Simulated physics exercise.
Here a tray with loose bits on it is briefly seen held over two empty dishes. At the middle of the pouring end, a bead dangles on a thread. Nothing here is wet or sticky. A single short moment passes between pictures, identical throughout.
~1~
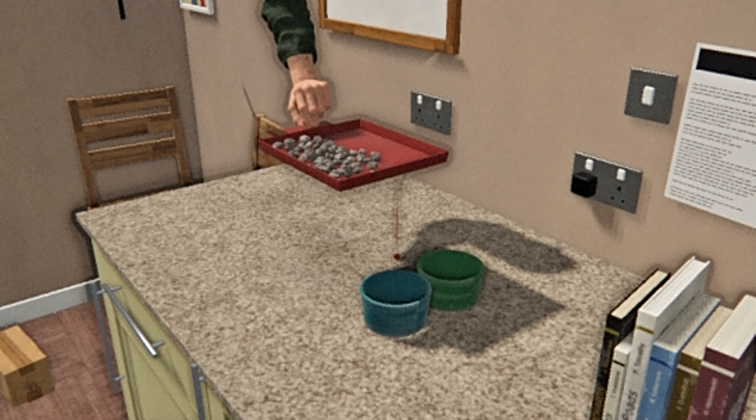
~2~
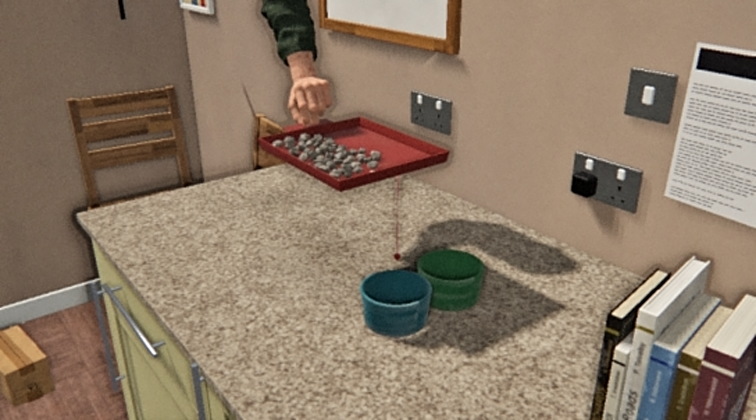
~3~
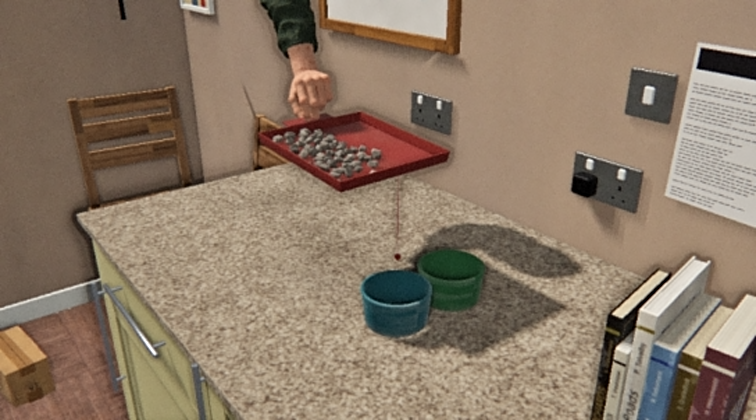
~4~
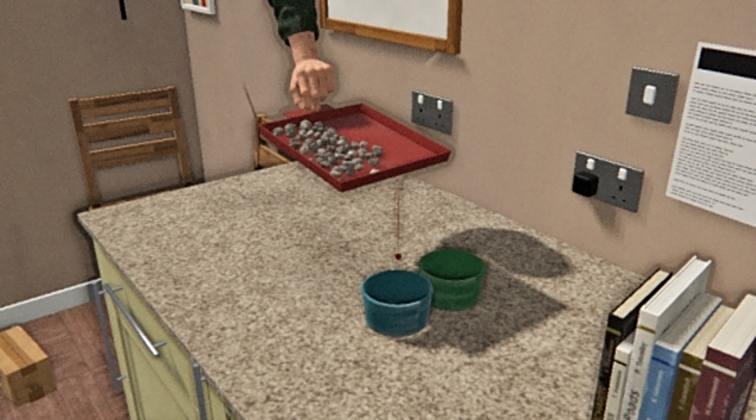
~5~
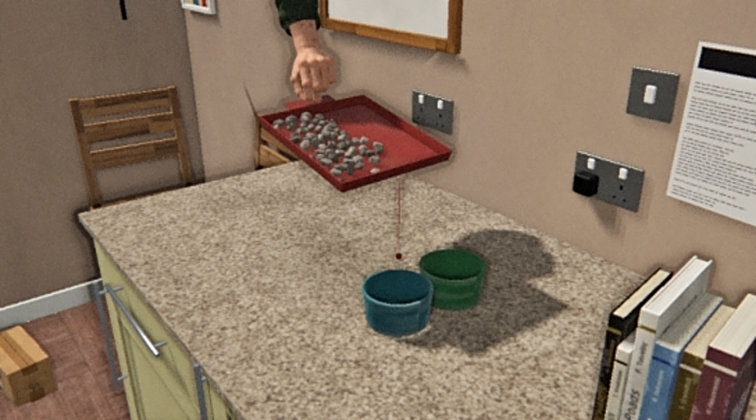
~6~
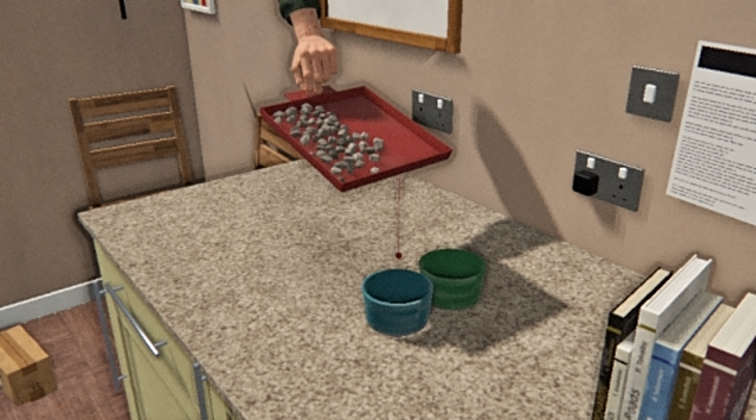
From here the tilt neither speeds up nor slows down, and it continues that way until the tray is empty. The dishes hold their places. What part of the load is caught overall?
Result: Mostly caught.
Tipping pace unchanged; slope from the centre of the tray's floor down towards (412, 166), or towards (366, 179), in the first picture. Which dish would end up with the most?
Going by the two slopes in order, it's the right-side one and then the left-side one.
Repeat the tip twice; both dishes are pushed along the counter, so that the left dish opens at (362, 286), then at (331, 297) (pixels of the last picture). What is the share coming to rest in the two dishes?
About 70 per cent first, then about 40 per cent.
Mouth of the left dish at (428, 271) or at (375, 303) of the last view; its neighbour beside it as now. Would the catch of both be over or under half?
Result, first place: Not as much as half; second place: Exceeding half.
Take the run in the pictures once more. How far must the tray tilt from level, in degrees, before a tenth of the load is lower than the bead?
Around 80° at that moment.
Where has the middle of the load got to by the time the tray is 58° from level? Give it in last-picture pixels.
Near (367, 155).
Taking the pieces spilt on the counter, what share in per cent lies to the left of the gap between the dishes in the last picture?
About 80 per cent.
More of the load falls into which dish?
Fuller side: Left of the pair.
Just after the last frame, tray tipped steeply; every one on the tray.
A moment on, tray tipped right over; roughly two thirds on the tray; about a tenth in the left dish; roughly a quarter outside both; just a few in the air.
Further on, tray tipped past a quarter turn; roughly half in the left dish; about a tenth in the right dish; roughly a third outside both.
When it is over, tray tipped past a quarter turn; roughly half in the left dish; about a tenth in the right dish; roughly a third outside both.
